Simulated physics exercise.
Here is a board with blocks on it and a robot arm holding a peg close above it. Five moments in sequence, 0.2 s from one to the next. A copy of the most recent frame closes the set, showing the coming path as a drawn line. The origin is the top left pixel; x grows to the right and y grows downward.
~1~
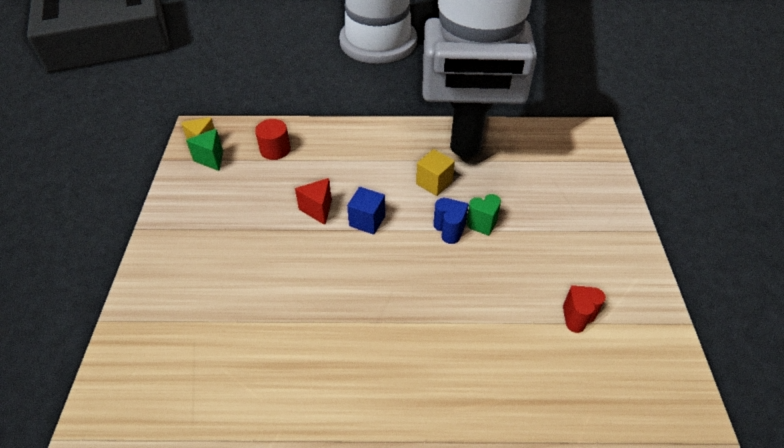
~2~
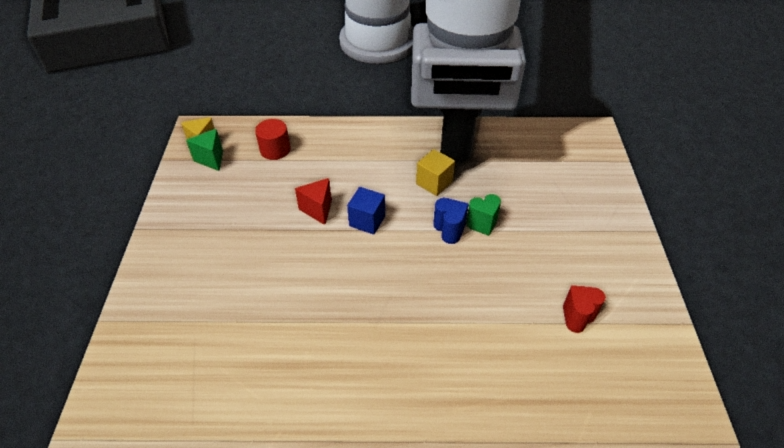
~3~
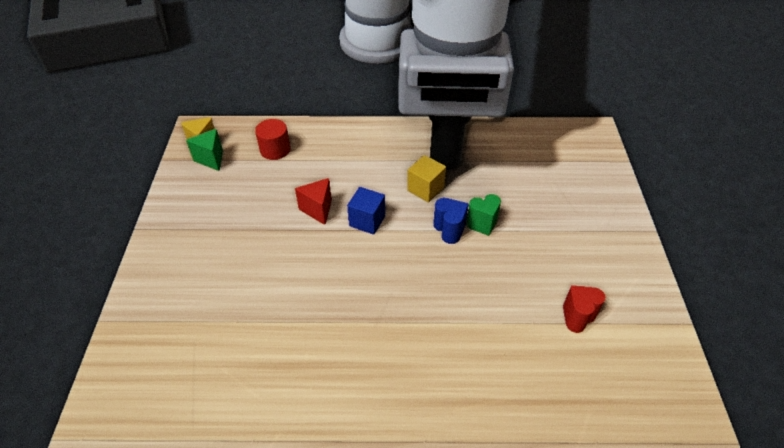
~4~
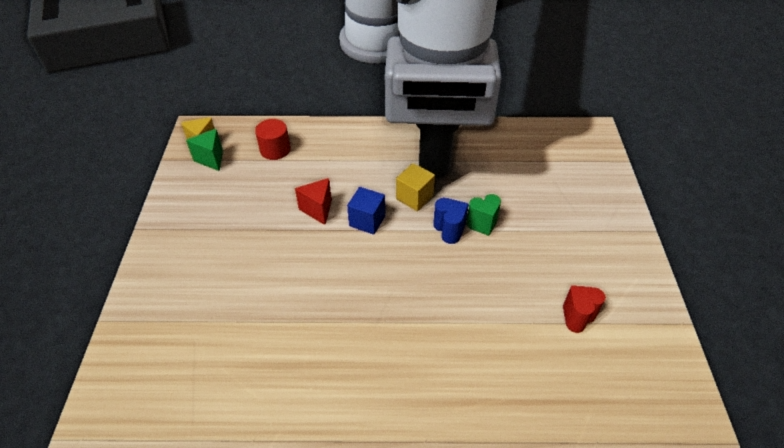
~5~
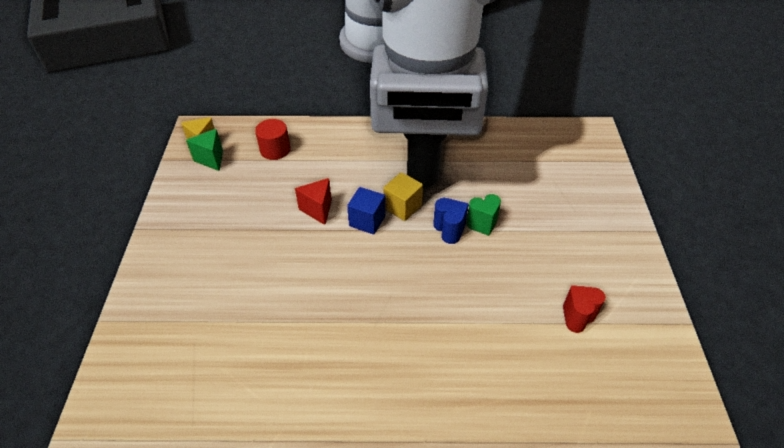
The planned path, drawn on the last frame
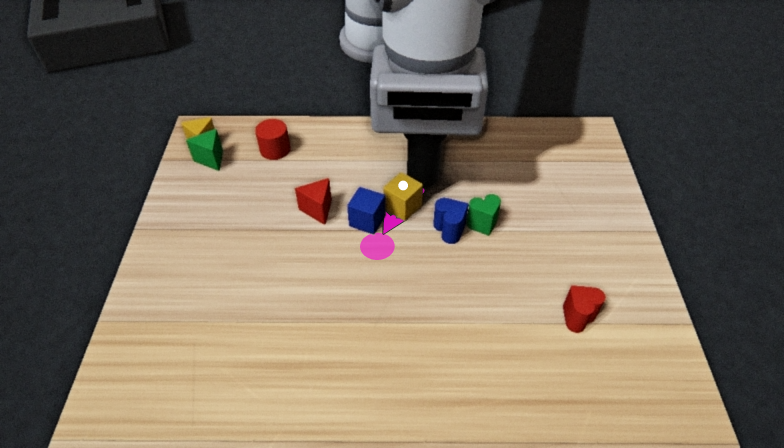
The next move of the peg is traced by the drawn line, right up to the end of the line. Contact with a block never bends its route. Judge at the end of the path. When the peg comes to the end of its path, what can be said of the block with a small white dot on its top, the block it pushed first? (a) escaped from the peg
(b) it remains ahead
My pick is b.
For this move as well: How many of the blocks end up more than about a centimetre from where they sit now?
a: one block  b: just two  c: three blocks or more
My answer is option b.
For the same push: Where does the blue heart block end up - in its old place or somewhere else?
That one stays where it is.
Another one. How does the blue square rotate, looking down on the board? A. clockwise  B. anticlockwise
(A)
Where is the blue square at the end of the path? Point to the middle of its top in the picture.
Its top middle will sit at (333, 218).
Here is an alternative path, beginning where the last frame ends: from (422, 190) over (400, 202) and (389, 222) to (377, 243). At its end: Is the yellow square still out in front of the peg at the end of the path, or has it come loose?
The peg still drives it.
The drawn path runs from (422, 190) by way of (404, 206) and (389, 224) to (377, 246); the dot is on the yellow square.
On the path given first. Halfway along, peg (395, 202); blue square (339, 214), turned 60° clockwise; yellow square (375, 213).
At the end, peg (377, 233); blue square (333, 218), turned 95° clockwise; yellow square (351, 243), turned 15° clockwise; blue heart block not moved.
